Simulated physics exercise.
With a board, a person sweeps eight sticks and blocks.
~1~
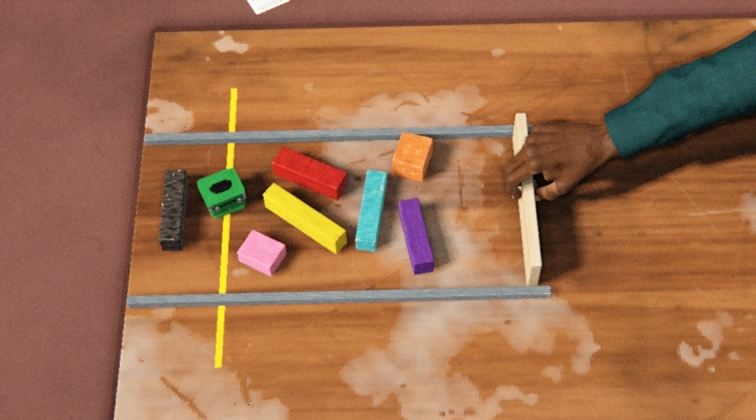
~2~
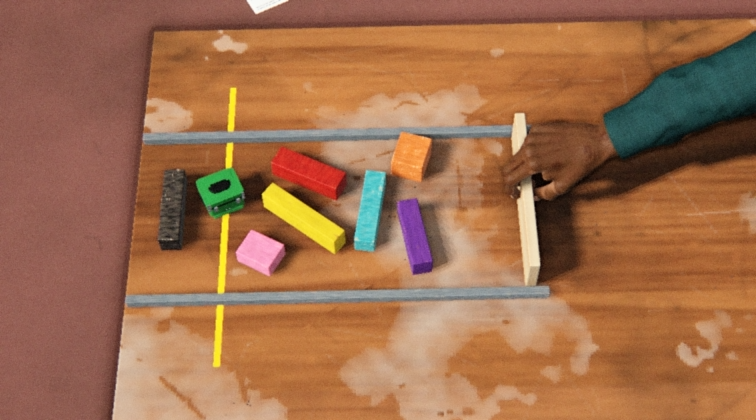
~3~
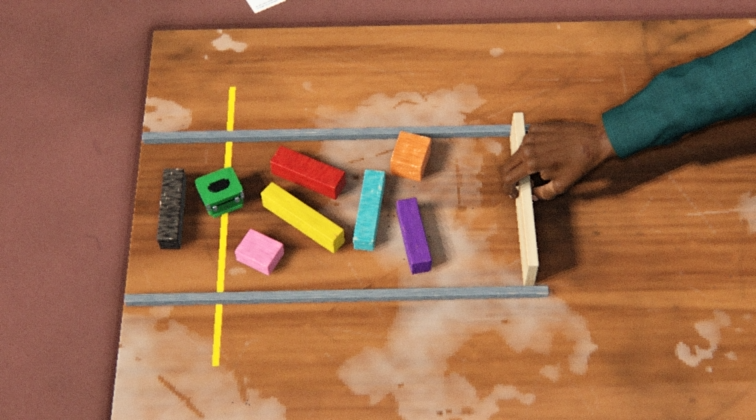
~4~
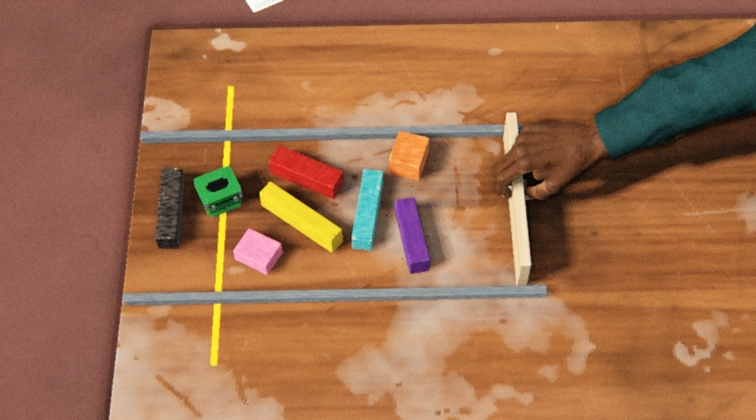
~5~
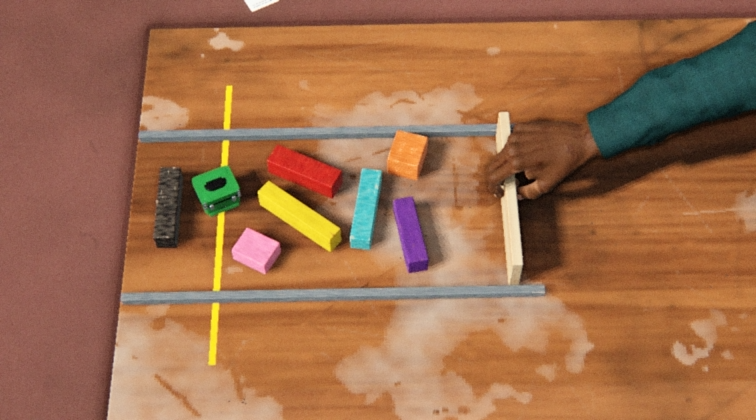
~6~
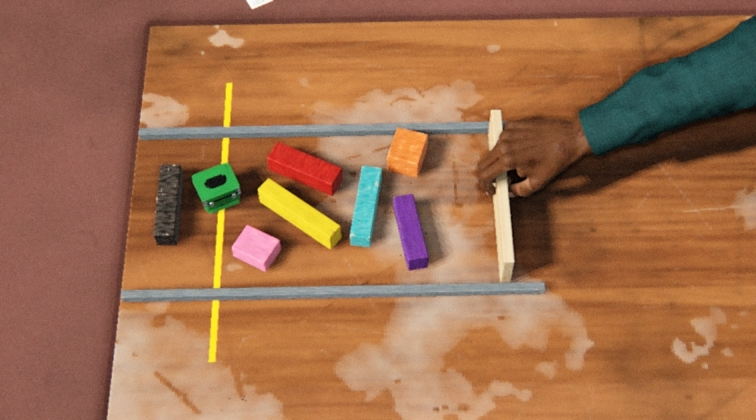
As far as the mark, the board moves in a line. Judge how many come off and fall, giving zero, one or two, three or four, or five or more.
Number falling: One or two.
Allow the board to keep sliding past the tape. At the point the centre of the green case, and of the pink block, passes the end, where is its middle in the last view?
The middle is at (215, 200) when it's the green case, and at (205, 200) when it's the pink block.
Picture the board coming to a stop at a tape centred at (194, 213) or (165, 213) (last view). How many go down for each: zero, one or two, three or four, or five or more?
For each in order, either three or four and more than four.
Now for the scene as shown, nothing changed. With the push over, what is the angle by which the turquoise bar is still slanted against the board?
I'd estimate about 0 degrees.
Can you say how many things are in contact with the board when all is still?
At rest, 2 are in contact.
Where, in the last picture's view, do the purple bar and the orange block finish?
Taking them in turn, first comes (209, 236), then (208, 156).
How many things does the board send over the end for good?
Altogether the count is 1.
Soon after, none off yet; black bar at rest near (169, 205); green case at rest near (217, 189); pink block at rest near (257, 248).
After that, none off yet; black bar at rest near (169, 205); green case at rest near (217, 189); pink block moving near (252, 250).
And then, none off yet; black bar displaced a little near (151, 207); green case displaced about its own width near (180, 199); pink block displaced well along near (185, 262).
In the end, the number that fall off is one or two; gone, black bar.
